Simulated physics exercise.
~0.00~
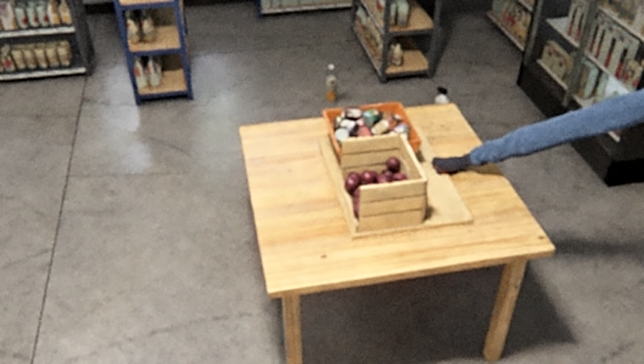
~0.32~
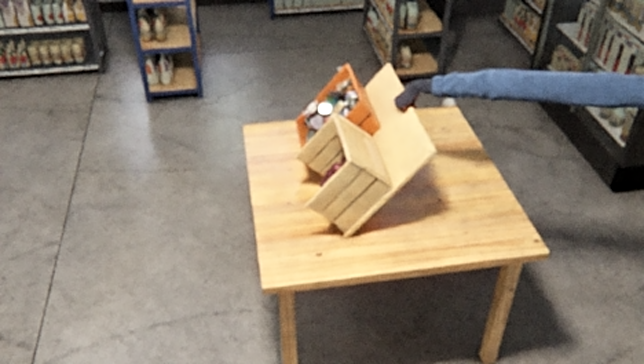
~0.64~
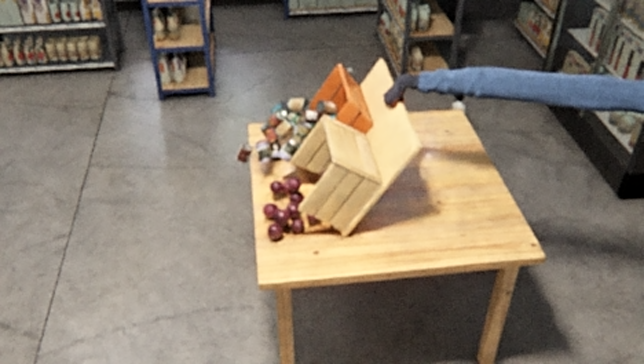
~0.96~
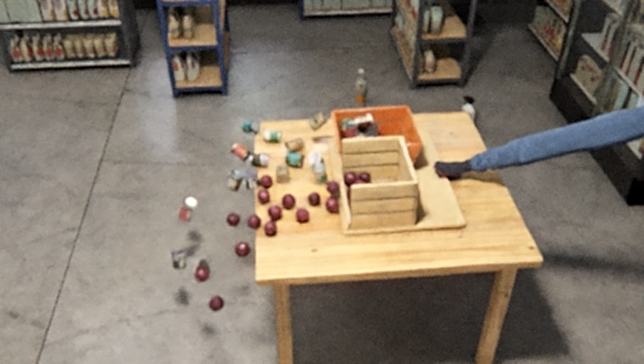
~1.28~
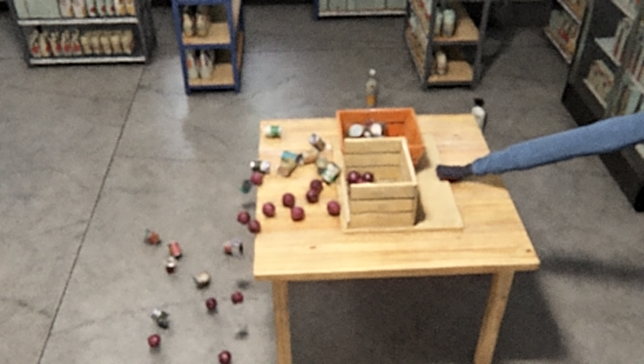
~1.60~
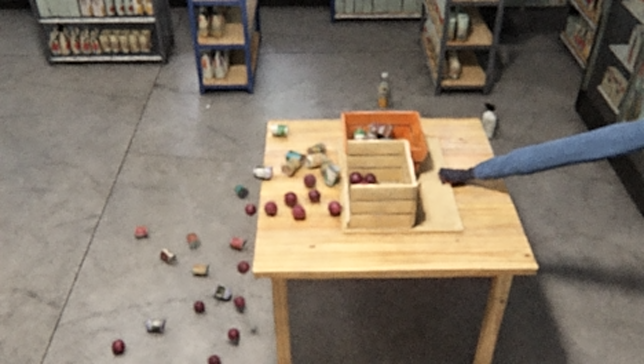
A gloved hand tips up a board holding a wooden crate of red onions and an orange crate of small tins, spilling many leftward across the table and onto the floor, then lowers it flat, leaving some of each still in the crates.
